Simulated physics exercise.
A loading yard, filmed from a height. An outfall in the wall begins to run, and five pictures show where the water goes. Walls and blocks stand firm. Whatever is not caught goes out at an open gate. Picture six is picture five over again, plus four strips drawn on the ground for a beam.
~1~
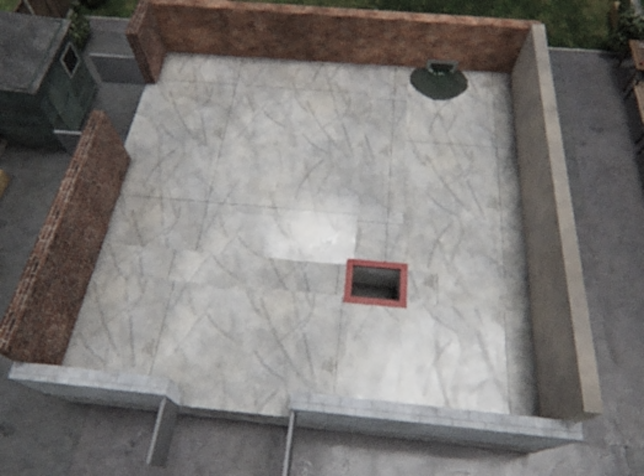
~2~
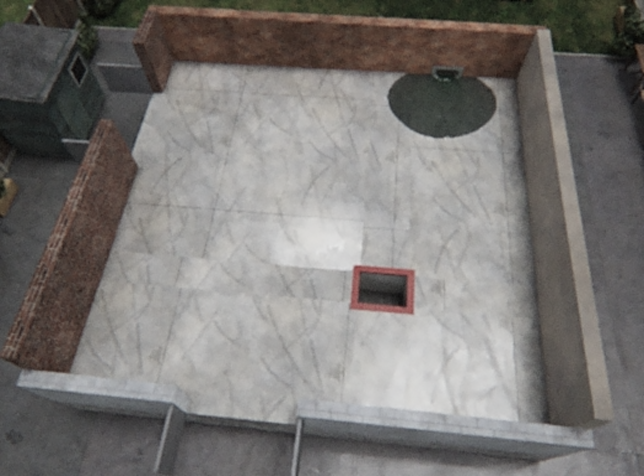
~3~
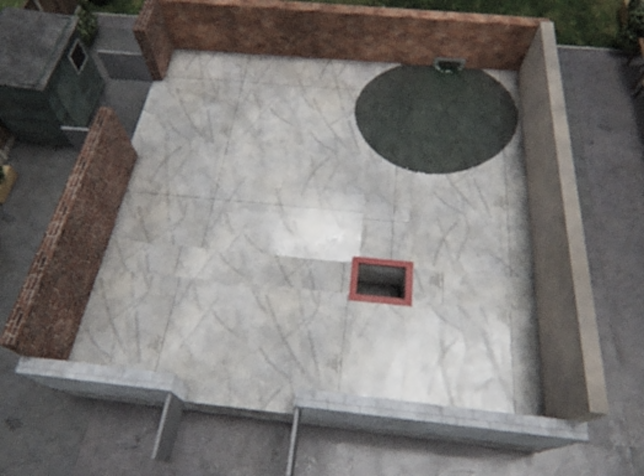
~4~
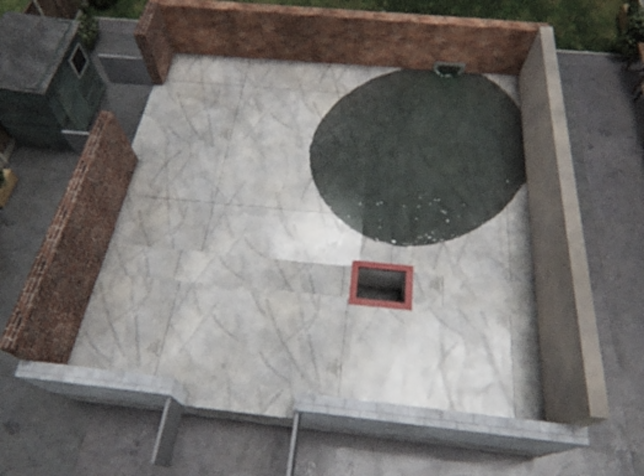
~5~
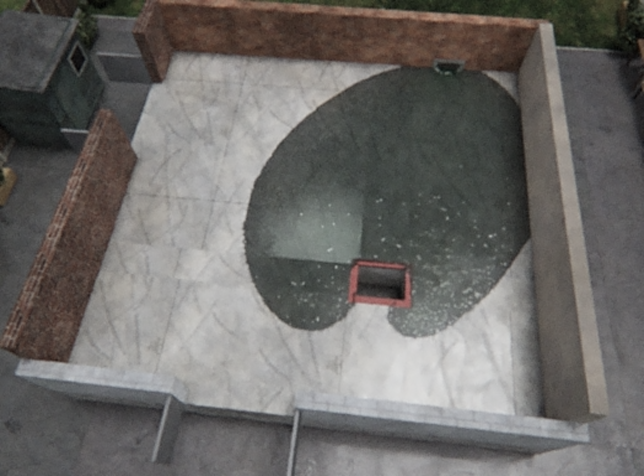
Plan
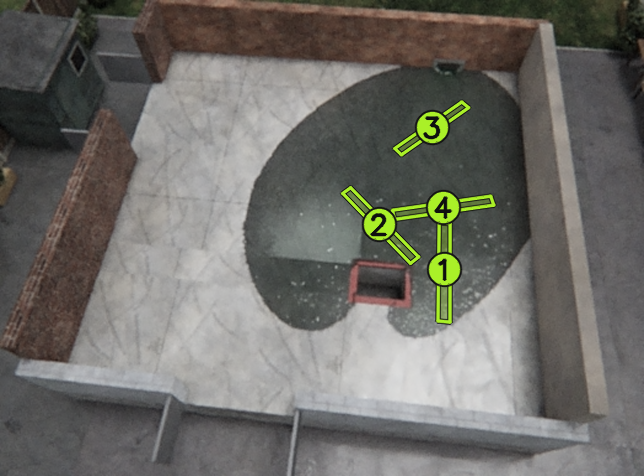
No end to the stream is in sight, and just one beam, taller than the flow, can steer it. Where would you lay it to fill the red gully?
Position 1.
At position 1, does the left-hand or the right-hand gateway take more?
The right gate.
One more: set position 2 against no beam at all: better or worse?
Position 2 is worse.
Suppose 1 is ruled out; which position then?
Position 3.
On the marked copy, 1 from (444, 321) to (444, 223); 2 from (346, 190) to (414, 260); 3 from (398, 151) to (465, 104); 4 from (393, 214) to (492, 200).
Choosing 1, about 28 % of the stream runs into the red gully, about 64 % out by the gates.
Choosing 2, about 6 % of the stream runs into the red gully, about 84 % out by the gates.
Choosing 3, about 17 % of the stream runs into the red gully, about 79 % out by the gates.
Choosing 4, about 8 % of the stream runs into the red gully, about 85 % out by the gates.
